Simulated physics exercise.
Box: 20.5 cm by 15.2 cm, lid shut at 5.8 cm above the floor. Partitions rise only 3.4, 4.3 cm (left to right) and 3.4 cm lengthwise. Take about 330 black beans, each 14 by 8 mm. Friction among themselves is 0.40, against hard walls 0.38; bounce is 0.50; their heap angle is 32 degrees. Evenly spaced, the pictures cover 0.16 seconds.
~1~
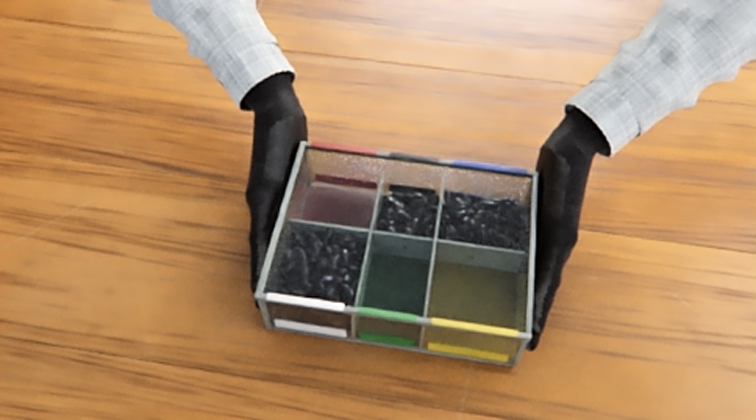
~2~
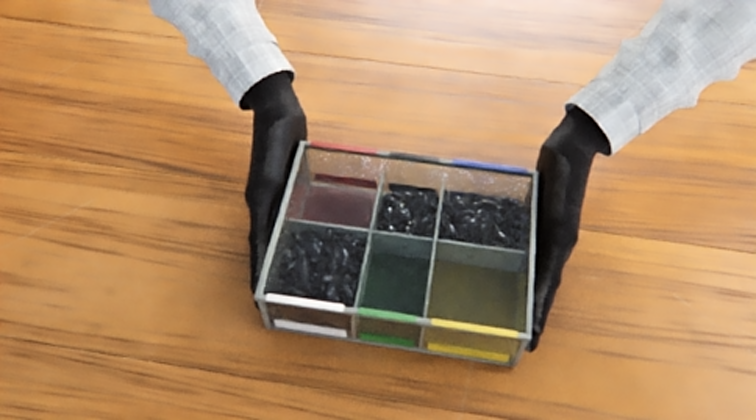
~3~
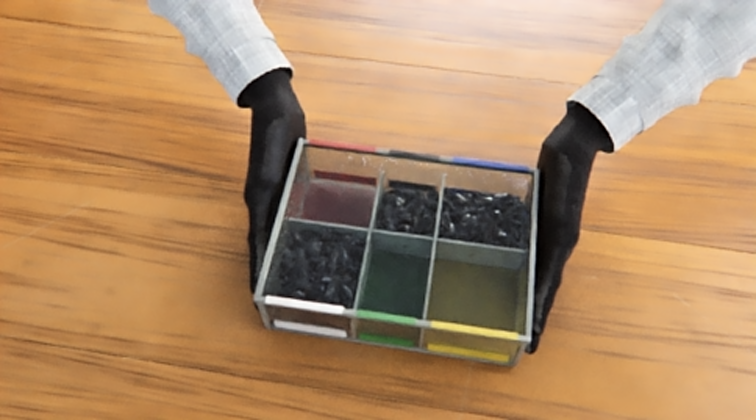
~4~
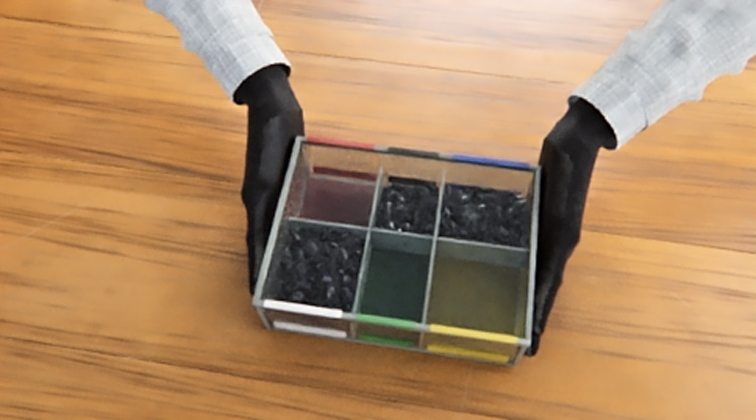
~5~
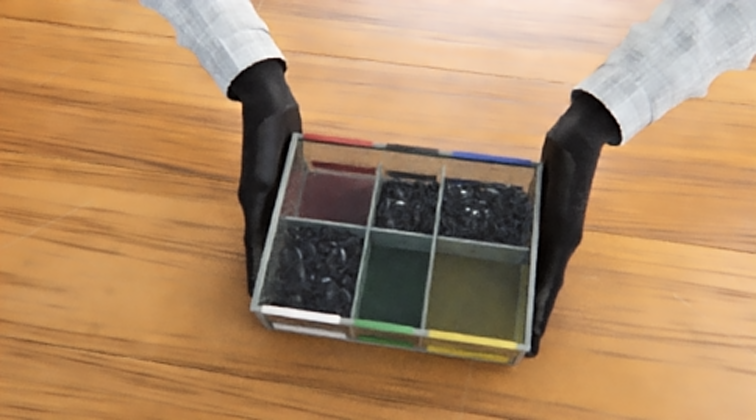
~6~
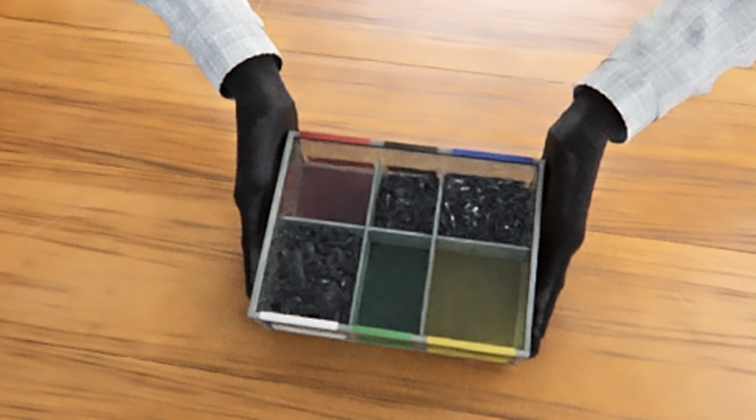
The clip shows two black-gloved hands holding a clear, six-compartment box with coloured edge labels above a wooden surface, slowly tilting it slightly while the black beans stay in the blue, white and black sections.
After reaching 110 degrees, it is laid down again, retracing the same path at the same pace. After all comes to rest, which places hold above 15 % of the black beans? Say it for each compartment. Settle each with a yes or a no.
Result: Red: Fails. Blue: Fails. Green: Succeeds. Yellow: Succeeds. White: Succeeds. Black: Fails.
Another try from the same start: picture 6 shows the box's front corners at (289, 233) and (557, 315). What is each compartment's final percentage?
Red 0; blue 50; green 5; yellow 10; white 5; black 30.
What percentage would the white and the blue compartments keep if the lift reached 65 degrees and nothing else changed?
Then white would get 50 per cent and blue 25 per cent.
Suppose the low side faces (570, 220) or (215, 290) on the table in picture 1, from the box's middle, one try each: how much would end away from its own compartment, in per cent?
That would be close to 50 per cent, then close to 35 per cent.
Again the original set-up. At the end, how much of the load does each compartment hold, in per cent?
Red 0 / blue 0 / green 20 / yellow 30 / white 50 / black 0, all in percent.
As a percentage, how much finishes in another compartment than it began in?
Roughly 50 %.
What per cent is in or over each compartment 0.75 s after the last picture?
Red 0 %, blue 15 %, green 10 %, yellow 15 %, white 50 %, black 10 %.
Then, 0.75 s after the last picture, tilt 110 degrees; blue 15 %, green 10 %, yellow 15 %, white 50 %, black 10 %.
Then, 1.24 s after the last picture, tilt 50 degrees; green 20 %, yellow 30 %, white 50 %.
Then, 1.81 s after the last picture, tilt 0 degrees; green 20 %, yellow 30 %, white 50 %.
In the end, red 0 %, blue 0 %, green 20 %, yellow 30 %, white 50 %, black 0 %.
